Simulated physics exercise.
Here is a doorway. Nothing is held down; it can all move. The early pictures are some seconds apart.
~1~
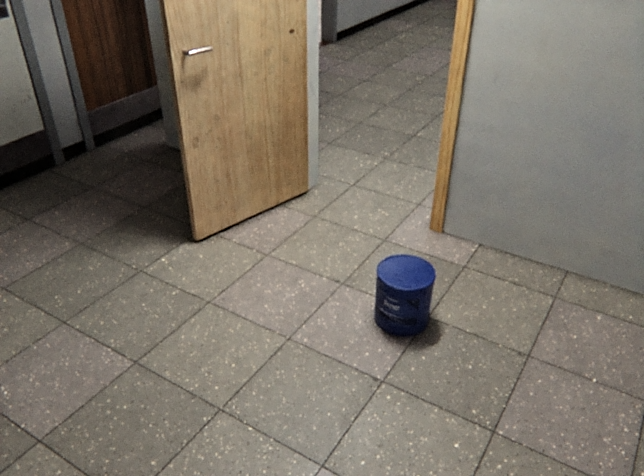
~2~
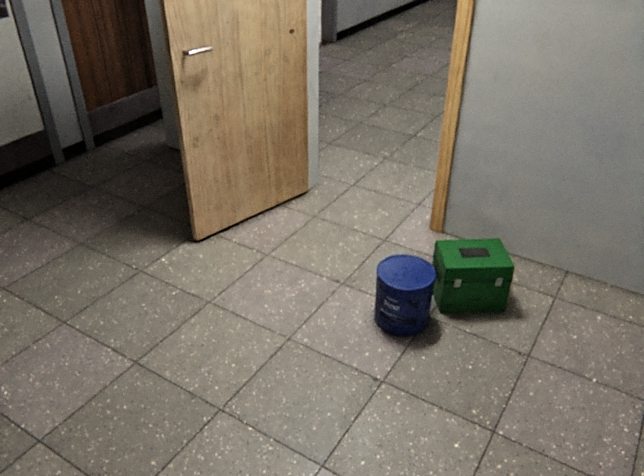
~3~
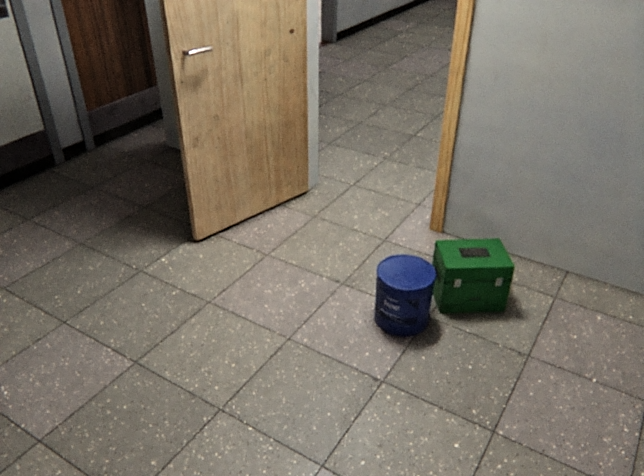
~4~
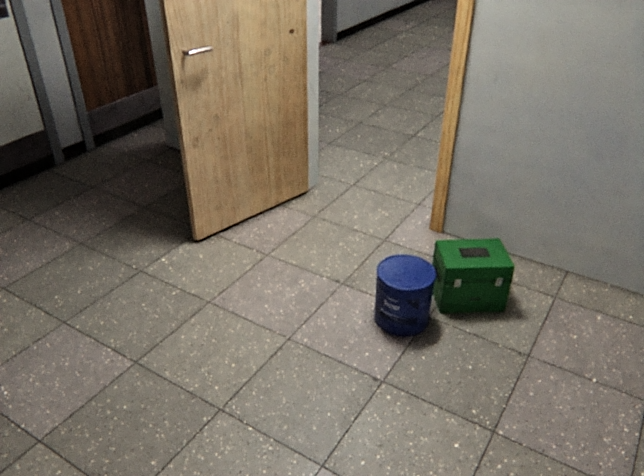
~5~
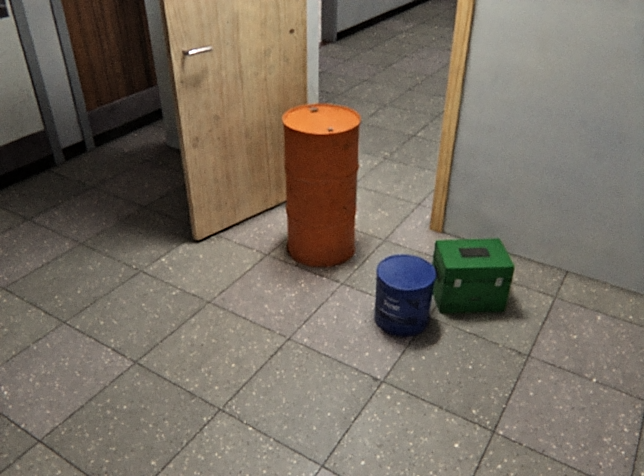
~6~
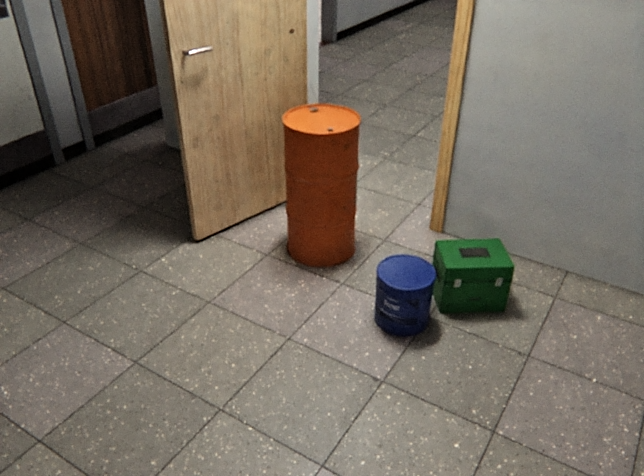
The footage shows a wide-open door standing still beside a blue pail on a tiled floor; a green toolbox appears to the pail's right, then an orange drum appears near the door, with no other visible movement.
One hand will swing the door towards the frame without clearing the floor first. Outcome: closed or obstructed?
The door falls short.
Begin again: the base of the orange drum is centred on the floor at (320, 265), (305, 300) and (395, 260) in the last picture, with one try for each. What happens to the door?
It gets caught first, ends up closed second and gets caught third.
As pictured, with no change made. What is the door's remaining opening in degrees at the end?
Near 70° open.
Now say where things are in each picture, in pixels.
Door wide open and still, in the first picture.
Door wide open and still; green toolbox (470, 276); blue pail (404, 295), in the second picture.
Door wide open and still; green toolbox (470, 276); blue pail (404, 295), in the third picture.
Door wide open and still; green toolbox (470, 276); blue pail (404, 295), in the fourth picture.
Door wide open and still; green toolbox (470, 276); blue pail (404, 295), in the fifth picture.
Door wide open and still; orange drum (321, 187); green toolbox (470, 276), in the sixth picture.
Then, 0.60 s past the last view, open by 89°.
Then, 0.80 s past the last view, open by 79°.
Finally, open by 68°; all 3 still in place. Final places as the last picture's camera would see them, orange drum near (322, 187).
